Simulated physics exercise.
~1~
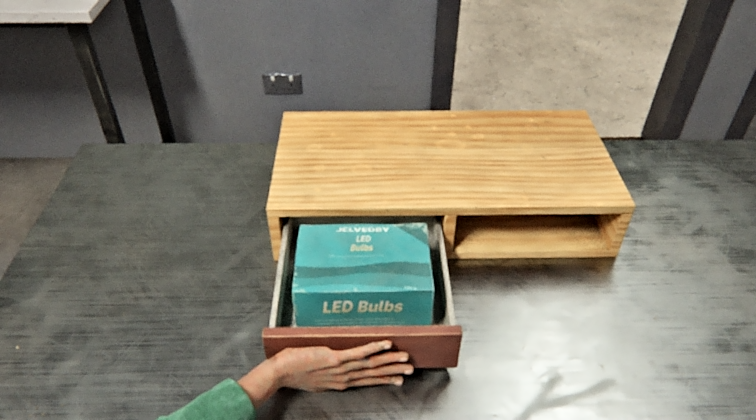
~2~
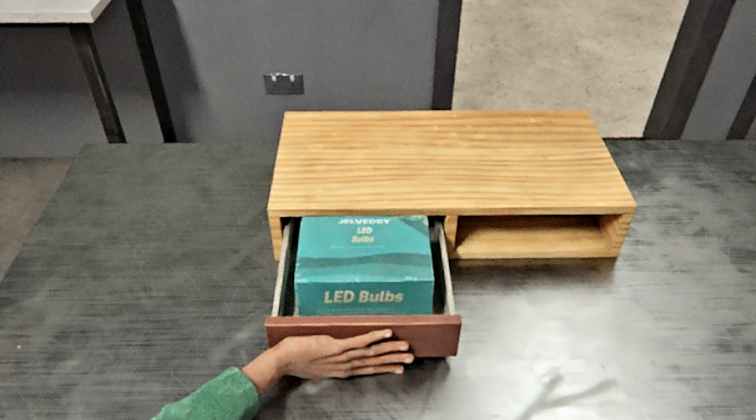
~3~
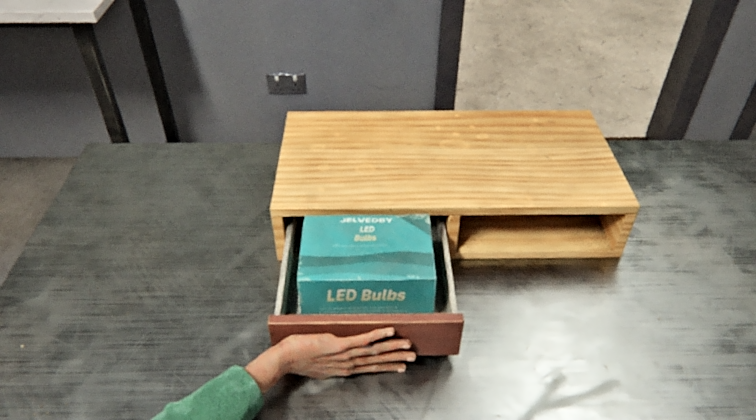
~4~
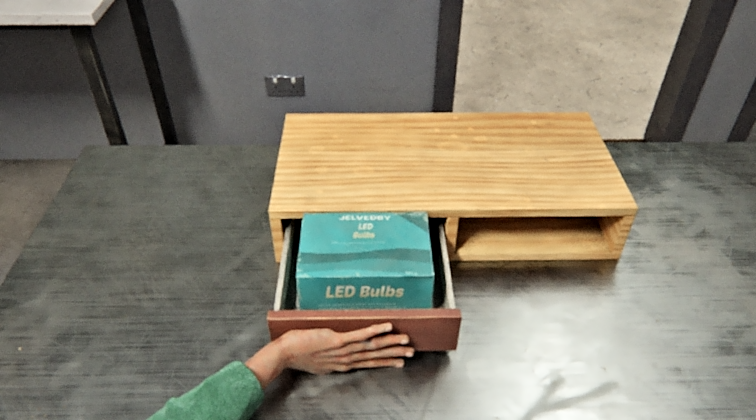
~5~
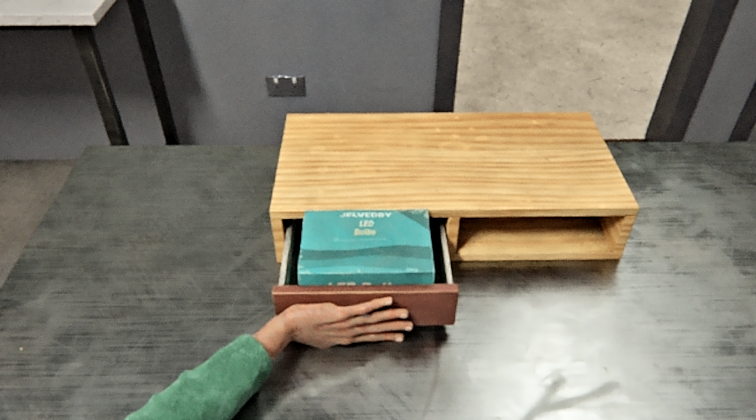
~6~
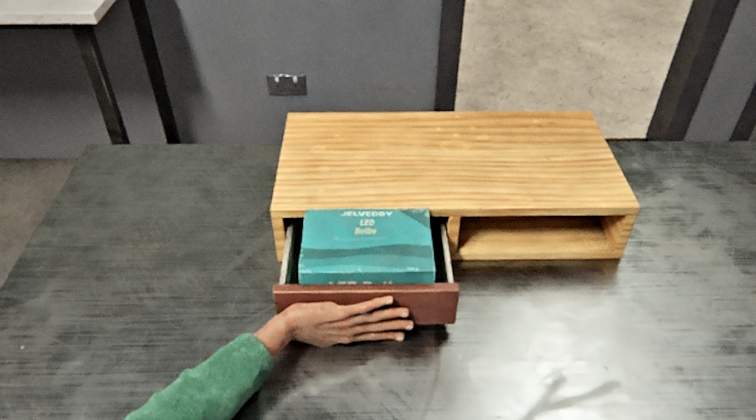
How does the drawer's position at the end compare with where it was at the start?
At the end the drawer sits somewhat further into the wooden chest than at the start, but it is still partly open.
A hand pushes a drawer holding a turquoise box partway in, and it stops still open.
